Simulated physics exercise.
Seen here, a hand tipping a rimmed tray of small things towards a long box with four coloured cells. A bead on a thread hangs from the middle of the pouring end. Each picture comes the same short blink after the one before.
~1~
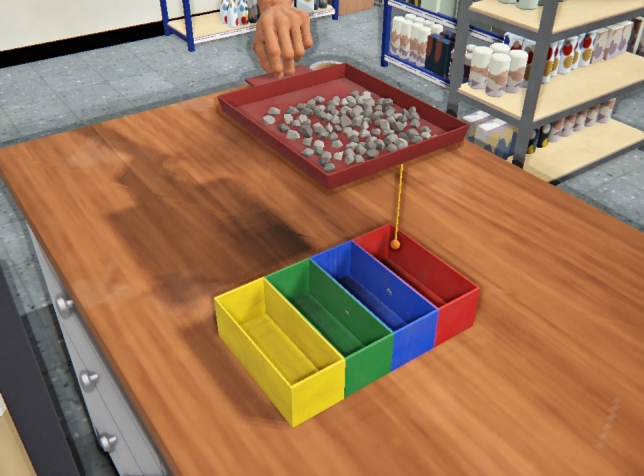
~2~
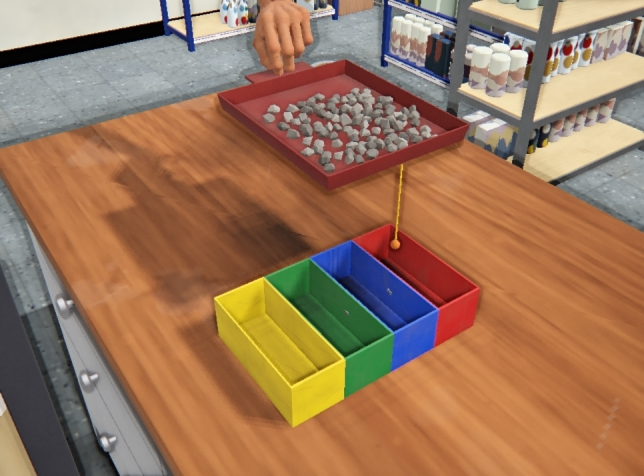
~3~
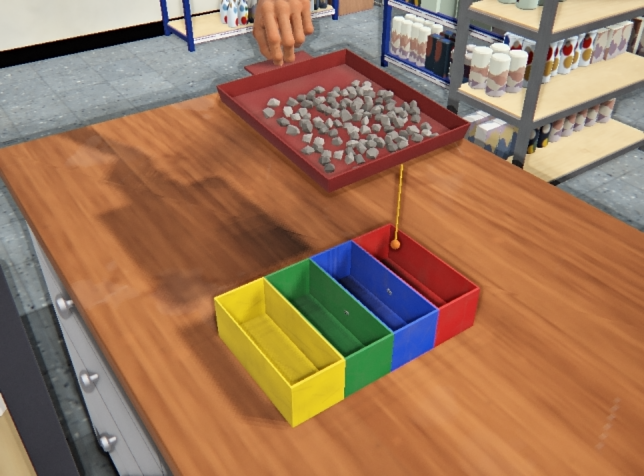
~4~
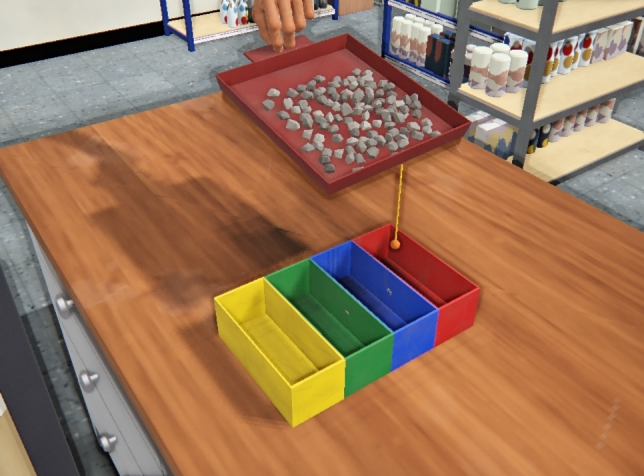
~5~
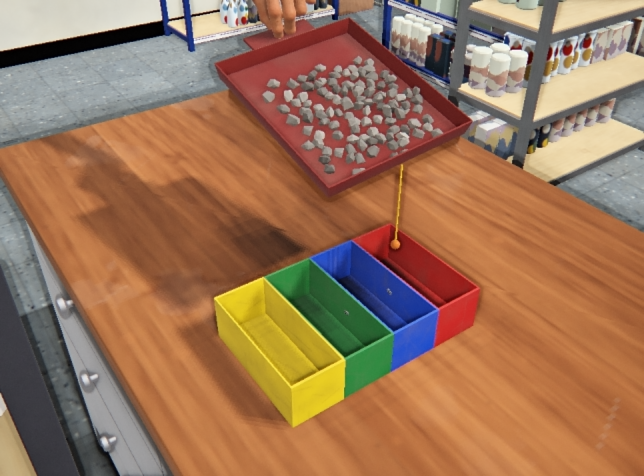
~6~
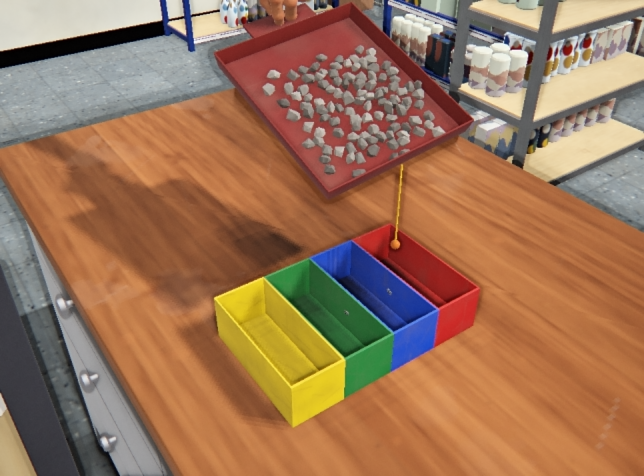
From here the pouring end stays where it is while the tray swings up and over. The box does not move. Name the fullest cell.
Most goes to the blue cell.
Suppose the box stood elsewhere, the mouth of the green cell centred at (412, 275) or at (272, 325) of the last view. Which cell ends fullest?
At the first place yellow, at the second that red cell.
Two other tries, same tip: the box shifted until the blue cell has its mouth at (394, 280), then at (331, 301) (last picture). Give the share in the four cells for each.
Near 100 % and 90 %.
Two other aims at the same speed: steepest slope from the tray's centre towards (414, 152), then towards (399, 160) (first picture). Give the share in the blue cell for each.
First some 10, then 30 per cent.
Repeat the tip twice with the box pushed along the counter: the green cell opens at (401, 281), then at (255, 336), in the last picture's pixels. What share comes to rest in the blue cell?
The first gives 0 %, the second 10 %.
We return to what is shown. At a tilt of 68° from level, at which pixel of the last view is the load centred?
At about (370, 148).
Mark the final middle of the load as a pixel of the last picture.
At about (370, 327).
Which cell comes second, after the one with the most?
Second comes the green cell.
Soon after the last picture, tray tipped steeply; nearly all on the tray; a stray few falling or outside the box.
A little later, tray tipped past a quarter turn; about a quarter on the tray; about a quarter in the blue cell; about a quarter in the green cell; a small part in the red cell; a stray few in the yellow cell; about a quarter falling or outside the box.
Later still, tray tipped past a quarter turn; about half in the blue cell; about a third in the green cell; a small part in the red cell; a stray few in the yellow cell; a stray few falling or outside the box.
At rest, tray tipped past a quarter turn; about half in the blue cell; about a third in the green cell; a small part in the red cell; a stray few in the yellow cell; a stray few outside the box.
